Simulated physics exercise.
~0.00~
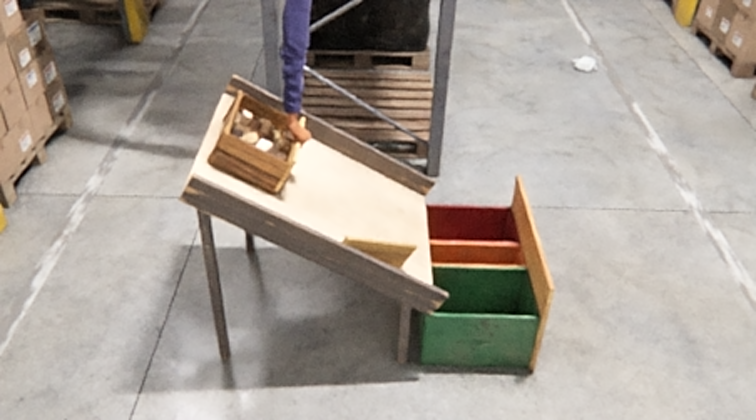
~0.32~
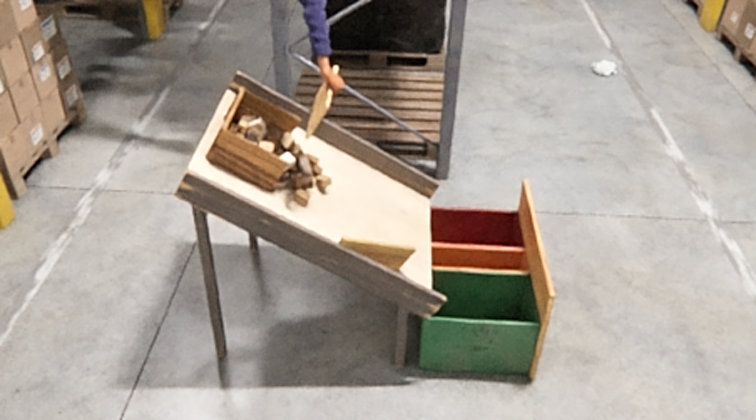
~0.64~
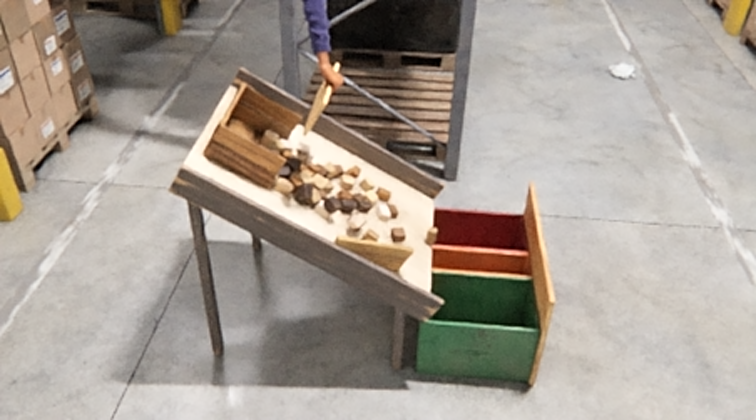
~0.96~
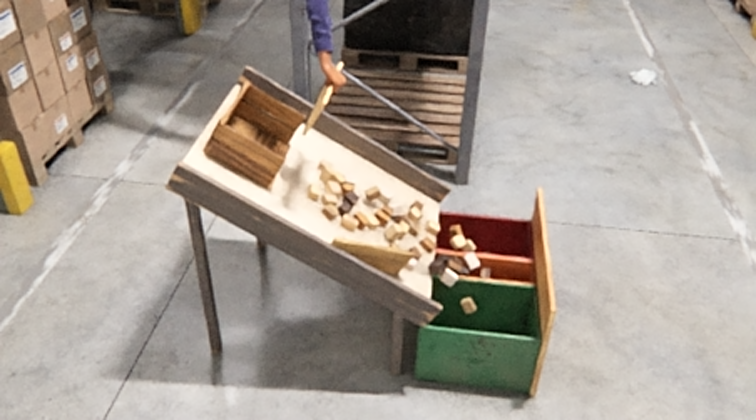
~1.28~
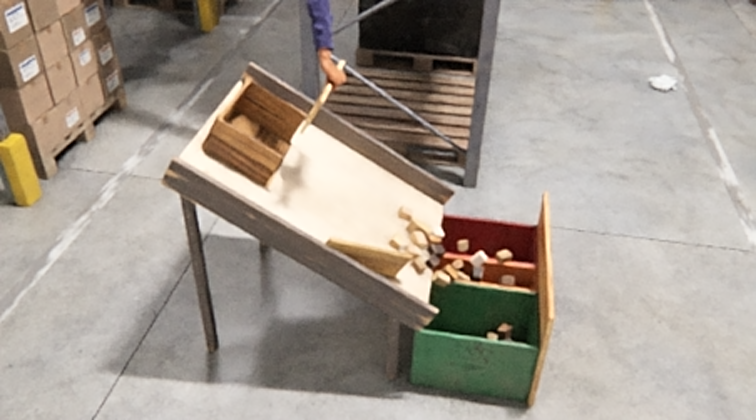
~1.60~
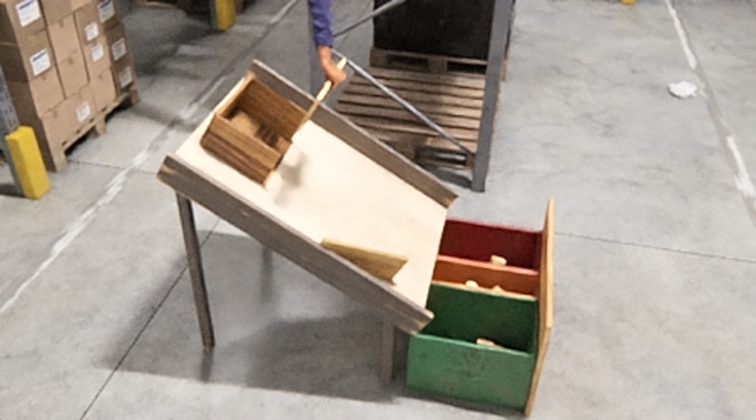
A hand lifts a gate, and wooden blocks tumble down a ramp into colored bins.
